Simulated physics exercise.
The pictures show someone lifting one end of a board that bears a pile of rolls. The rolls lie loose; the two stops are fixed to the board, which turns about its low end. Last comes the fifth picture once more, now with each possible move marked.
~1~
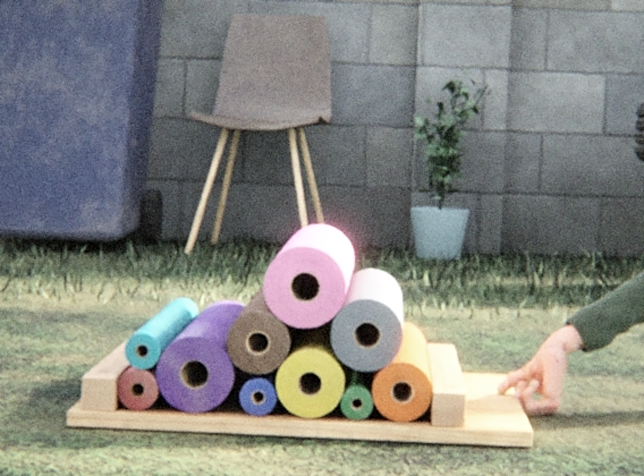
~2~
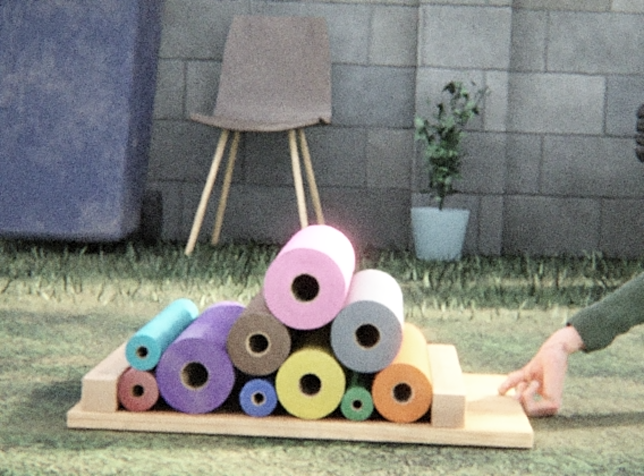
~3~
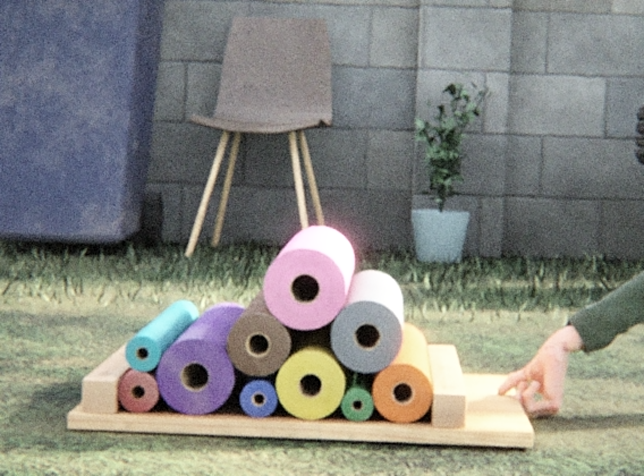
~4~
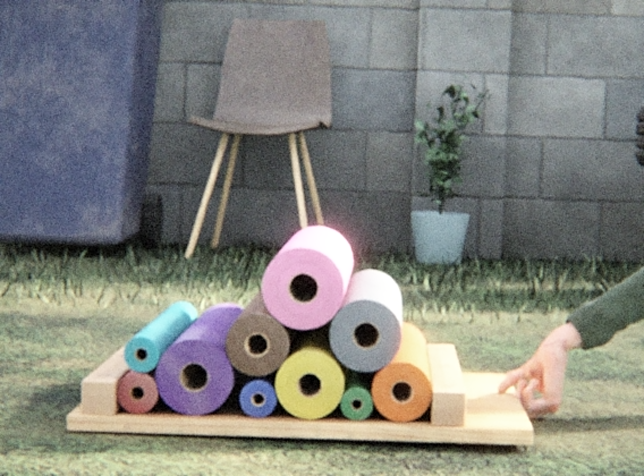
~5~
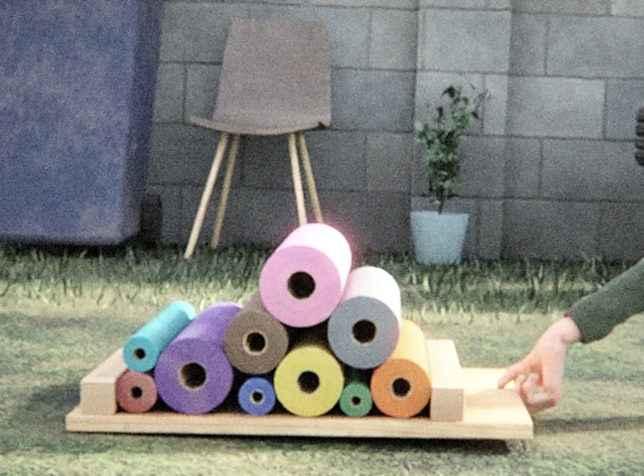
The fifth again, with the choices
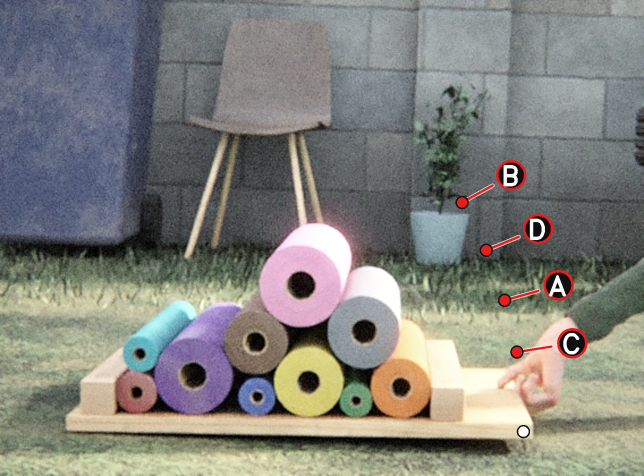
On a lawn in front of a grey block wall, a hand at the right held the end of a wooden board stacked with colourful rolls and barely raised it, while the pile hardly shifted.
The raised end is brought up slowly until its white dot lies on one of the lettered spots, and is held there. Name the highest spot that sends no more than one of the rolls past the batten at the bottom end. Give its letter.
Stop at B.
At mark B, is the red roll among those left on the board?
The red roll: Yes.
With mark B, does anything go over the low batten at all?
At B: Yes.
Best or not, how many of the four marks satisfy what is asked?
Four of them.
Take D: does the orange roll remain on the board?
Yes.
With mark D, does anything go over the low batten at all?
Yes, at D.
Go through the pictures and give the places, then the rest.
The first picture shows yellow roll (310, 384); green roll (357, 404); orange roll (403, 392).
The second picture shows orange roll (403, 393); grey roll (368, 336).
The third picture shows board (309, 385); orange roll (403, 393); turquoise roll (143, 353).
The fourth picture shows board (308, 384); purple roll (195, 377).
The fifth picture shows board (307, 382); purple roll (194, 375).
On the marked copy, A at (505, 300); B at (462, 203); C at (517, 352); D at (486, 251); the white dot at (524, 432).
Taking B. A third of the way, board at 18°.
Two thirds of the way, board at 31°.
When it is over, board at 31°, one over the low batten (turquoise).
As for the rest, A one over the low batten (turquoise); C one over the low batten (turquoise); D one over the low batten (turquoise).
